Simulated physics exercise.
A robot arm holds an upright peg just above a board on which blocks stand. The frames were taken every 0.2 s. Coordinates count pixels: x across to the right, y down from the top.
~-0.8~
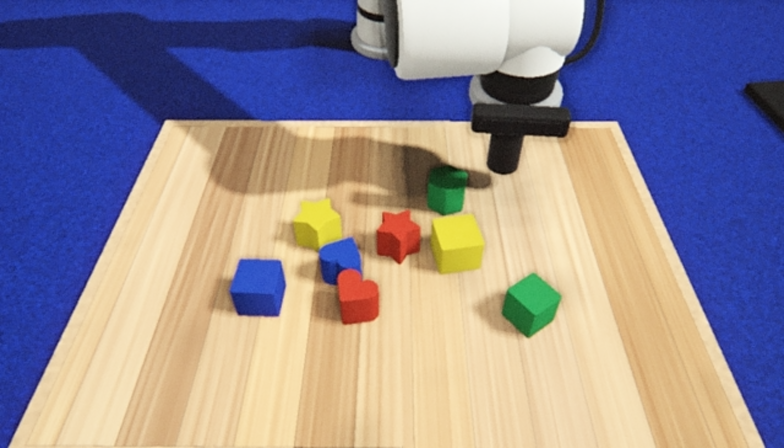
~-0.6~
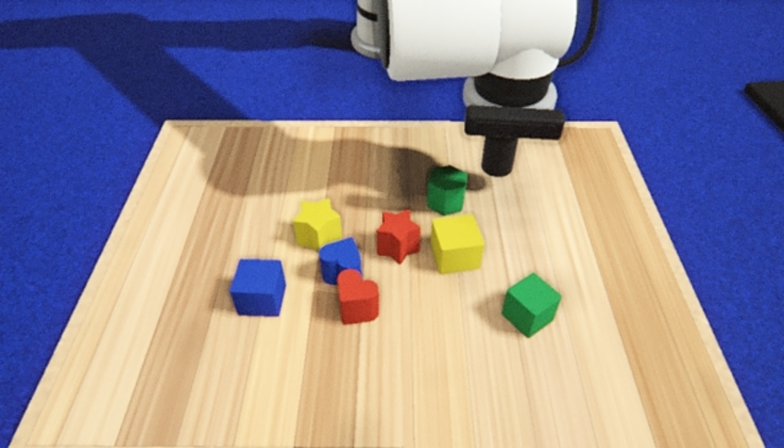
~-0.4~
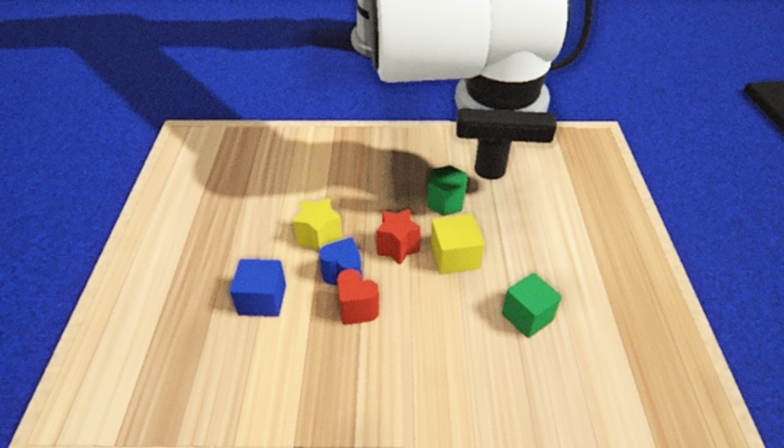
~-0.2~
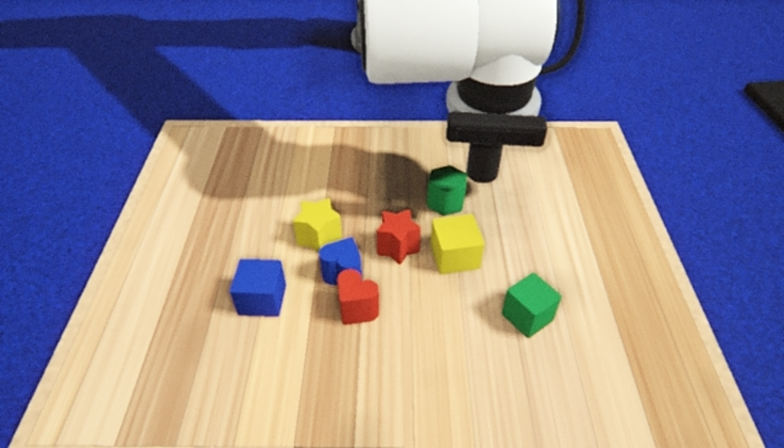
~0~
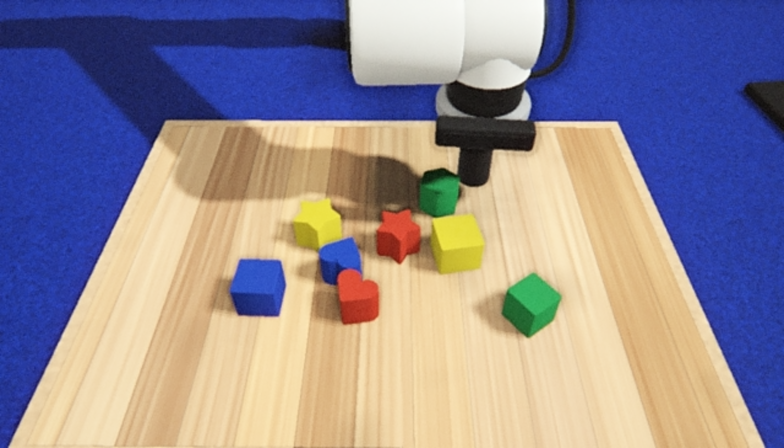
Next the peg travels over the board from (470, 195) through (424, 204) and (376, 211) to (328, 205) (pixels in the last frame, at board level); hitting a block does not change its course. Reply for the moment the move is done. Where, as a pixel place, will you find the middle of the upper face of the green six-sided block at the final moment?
So, by the moment the path ends, you'll find the top centre of the green six-sided block at (350, 212).
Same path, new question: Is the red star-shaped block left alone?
Yes, that is what happens.
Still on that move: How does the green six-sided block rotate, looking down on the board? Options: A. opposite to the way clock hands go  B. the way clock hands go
It's A.
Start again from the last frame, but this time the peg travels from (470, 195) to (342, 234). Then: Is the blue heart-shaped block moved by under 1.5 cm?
I'd say yes.
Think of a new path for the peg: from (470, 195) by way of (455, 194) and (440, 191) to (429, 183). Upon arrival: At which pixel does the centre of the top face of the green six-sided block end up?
Near (416, 183).
The first path, step by step. One third of the way, peg (424, 186); green six-sided block (393, 193), turned 20° anticlockwise.
Two thirds of the way, peg (374, 193); green six-sided block (354, 208), turned 80° anticlockwise.
At the end, peg (326, 187); yellow star-shaped block (311, 216), turned 15° clockwise; red star-shaped block in place; green six-sided block (350, 212), turned 85° anticlockwise.
